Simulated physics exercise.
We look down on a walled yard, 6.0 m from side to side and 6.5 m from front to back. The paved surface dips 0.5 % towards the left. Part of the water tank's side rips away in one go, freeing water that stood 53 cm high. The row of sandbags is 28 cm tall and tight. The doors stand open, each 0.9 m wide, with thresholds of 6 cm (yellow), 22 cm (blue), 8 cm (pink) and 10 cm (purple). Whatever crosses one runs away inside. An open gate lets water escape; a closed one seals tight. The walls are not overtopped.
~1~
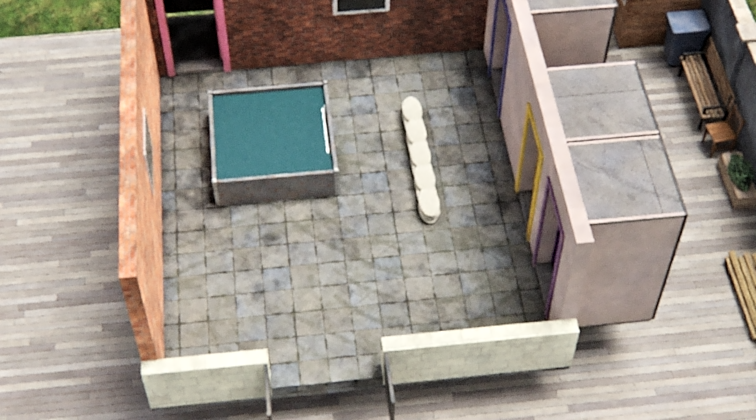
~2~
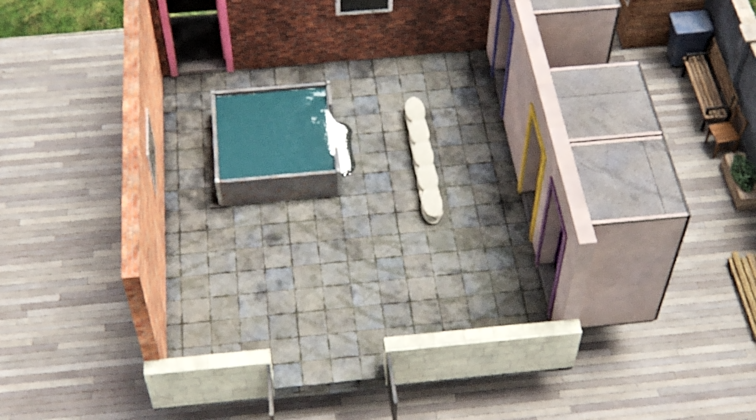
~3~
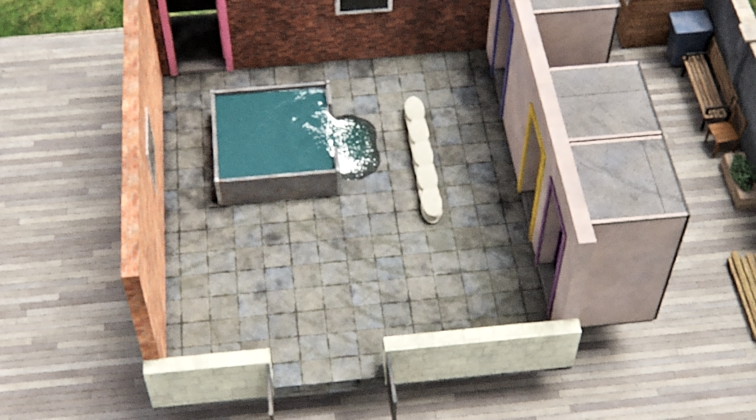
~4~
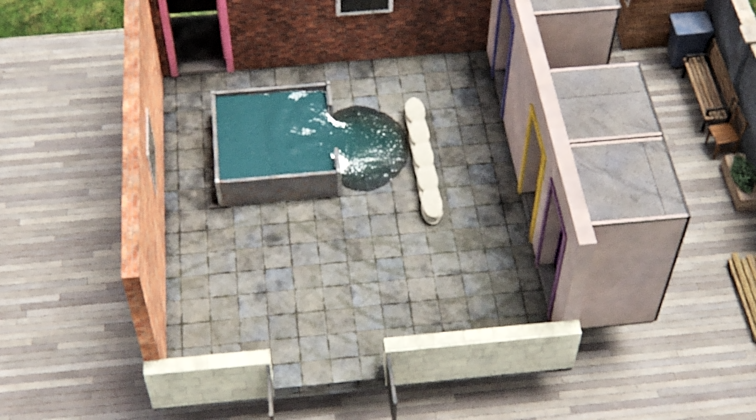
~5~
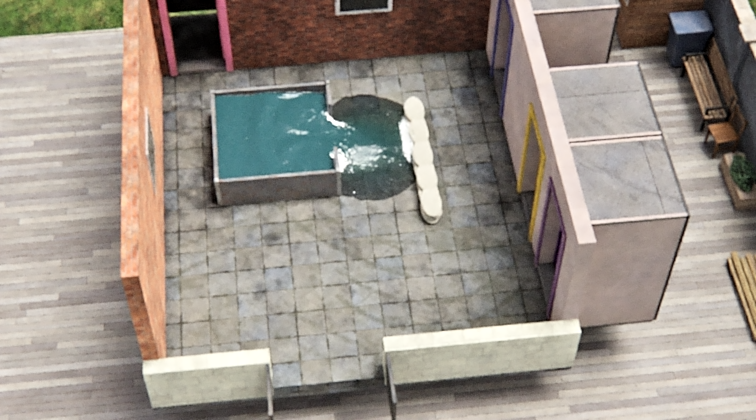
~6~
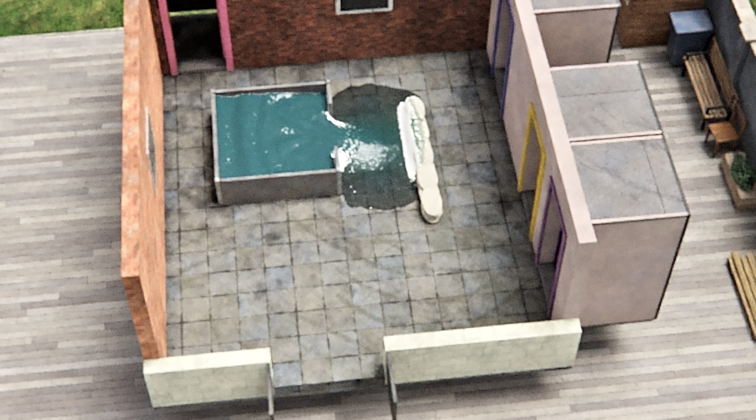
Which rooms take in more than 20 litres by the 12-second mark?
Door by door: At the yellow door it does not reach the limit; at the blue door it stays under the limit; at the pink door it stays under the limit; at the purple door it does not reach the limit.
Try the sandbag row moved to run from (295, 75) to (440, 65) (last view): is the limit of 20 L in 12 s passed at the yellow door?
Against that limit: Yellow past it.
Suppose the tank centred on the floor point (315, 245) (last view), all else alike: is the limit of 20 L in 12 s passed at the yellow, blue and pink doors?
Then: Yellow past it, blue below, pink not over.
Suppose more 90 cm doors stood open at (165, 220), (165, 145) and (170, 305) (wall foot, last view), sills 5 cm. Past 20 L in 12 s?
In turn: Not over, below, below.
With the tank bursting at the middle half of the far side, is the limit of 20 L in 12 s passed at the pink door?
Against that limit: Pink past it.
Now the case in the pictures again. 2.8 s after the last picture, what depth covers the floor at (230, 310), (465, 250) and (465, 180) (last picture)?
In that order: 0, 0 and 0 cm.
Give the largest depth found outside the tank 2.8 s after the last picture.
Roughly 20 cm.
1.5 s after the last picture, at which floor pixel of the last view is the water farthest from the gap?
Around (435, 337).
Then, 0.7 s after the last picture water covers 15 % of the floor and is deepest (36 cm) near (403, 145); yellow door not reached, blue door not reached, pink door not reached, purple door not reached.
Then, 1.5 s after the last picture water covers 30 % of the floor and is deepest (32 cm) near (403, 145); yellow door not reached, blue door not reached, pink door not reached, purple door not reached.
Then, 2.8 s after the last picture water covers 50 % of the floor and is deepest (20 cm) near (404, 153); yellow door not reached, blue door 7 cm at the sill, 0 L in, pink door 1 cm at the sill, 0 L in, purple door not reached.
Then, 6.3 s after the last picture water covers 85 % of the floor and is deepest (12 cm) near (403, 145); yellow door 2 cm at the sill, 0 L in, blue door 6 cm at the sill, 0 L in, pink door 9 cm at the sill, 1 L in, purple door 6 cm at the sill, 0 L in.
Then, 11.3 s after the last picture water covers 95 % of the floor and is deepest (10 cm) near (168, 384); yellow door 4 cm at the sill, 1 L in, blue door 3 cm at the sill, 0 L in, pink door 6 cm at the sill, 2 L in, purple door 4 cm at the sill, 0 L in.
